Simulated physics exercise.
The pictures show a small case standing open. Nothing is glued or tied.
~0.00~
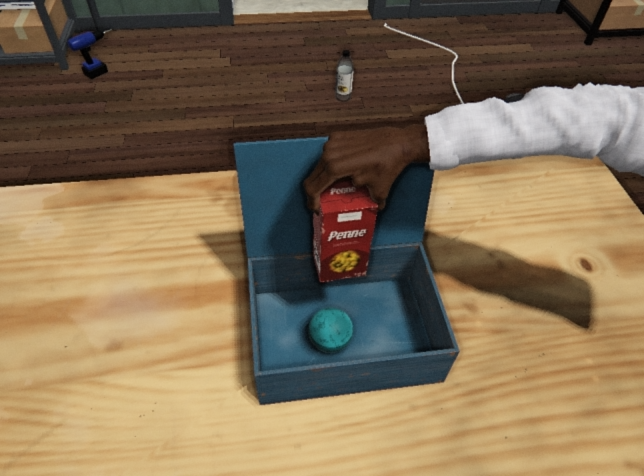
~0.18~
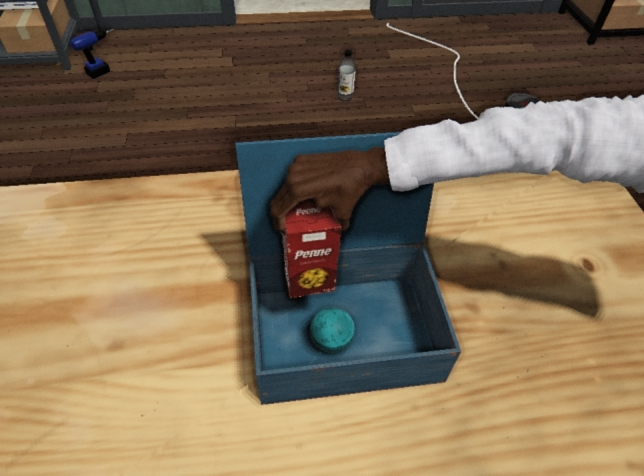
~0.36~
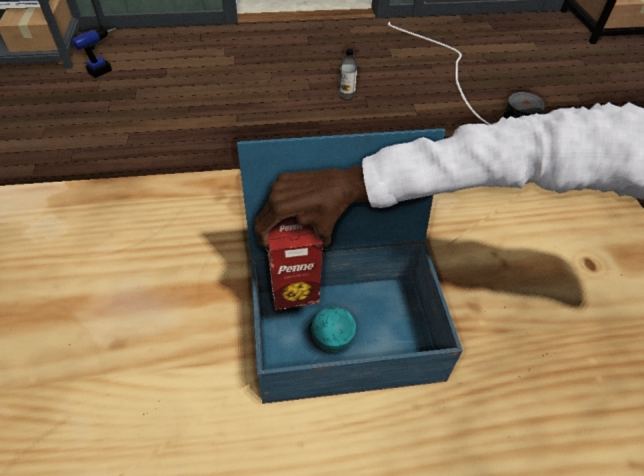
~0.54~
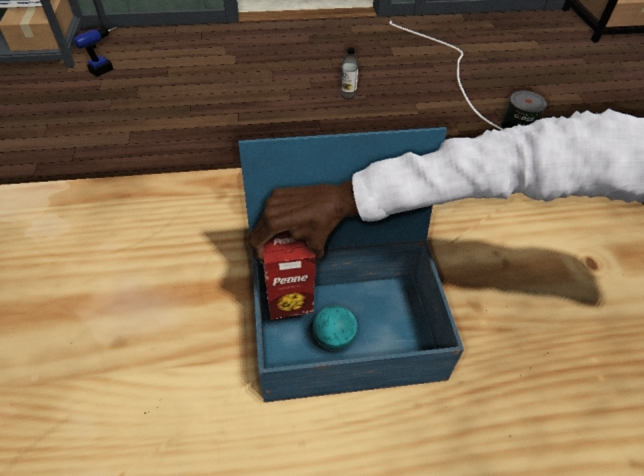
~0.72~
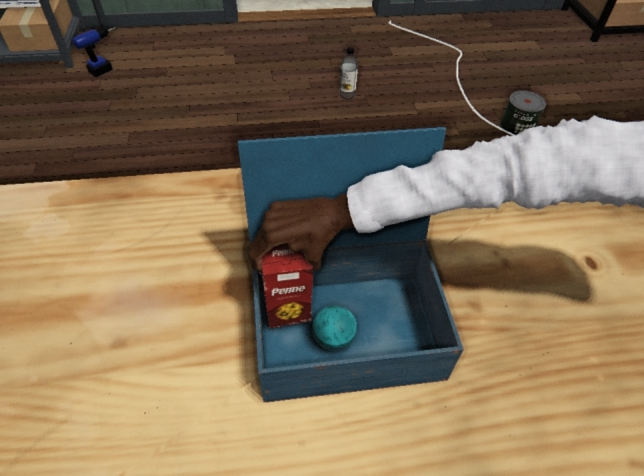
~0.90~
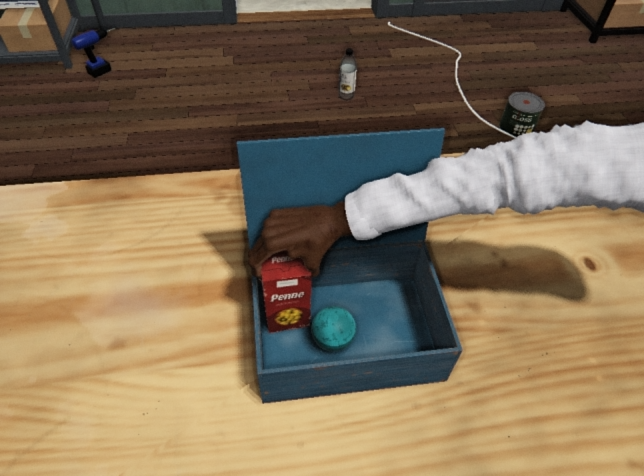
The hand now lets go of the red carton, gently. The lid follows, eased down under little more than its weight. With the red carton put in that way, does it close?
In the end the lid is held up.
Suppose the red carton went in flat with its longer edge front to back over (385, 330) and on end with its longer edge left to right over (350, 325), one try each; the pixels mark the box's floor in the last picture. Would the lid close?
In the first case it sits on the rim; in the second case it closes.
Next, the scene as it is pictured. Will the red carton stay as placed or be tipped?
The red carton tips.
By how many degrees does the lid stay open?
About 14°.
After 2.10 s, lid starting down.
After 2.90 s, lid 55° above the rim; red carton tipped 3° from how it was near (286, 294).
After 4.00 s, lid 36° above the rim; red carton tipped 20° from how it was near (289, 305).
After 4.20 s, lid 16° above the rim; red carton tipped 49° from how it was near (292, 330).
At rest (6.4 s), lid 15° above the rim; tipped over in the box, red carton; moved from the start, turquoise ball. Seen from the same camera at the end, red carton near (294, 329).
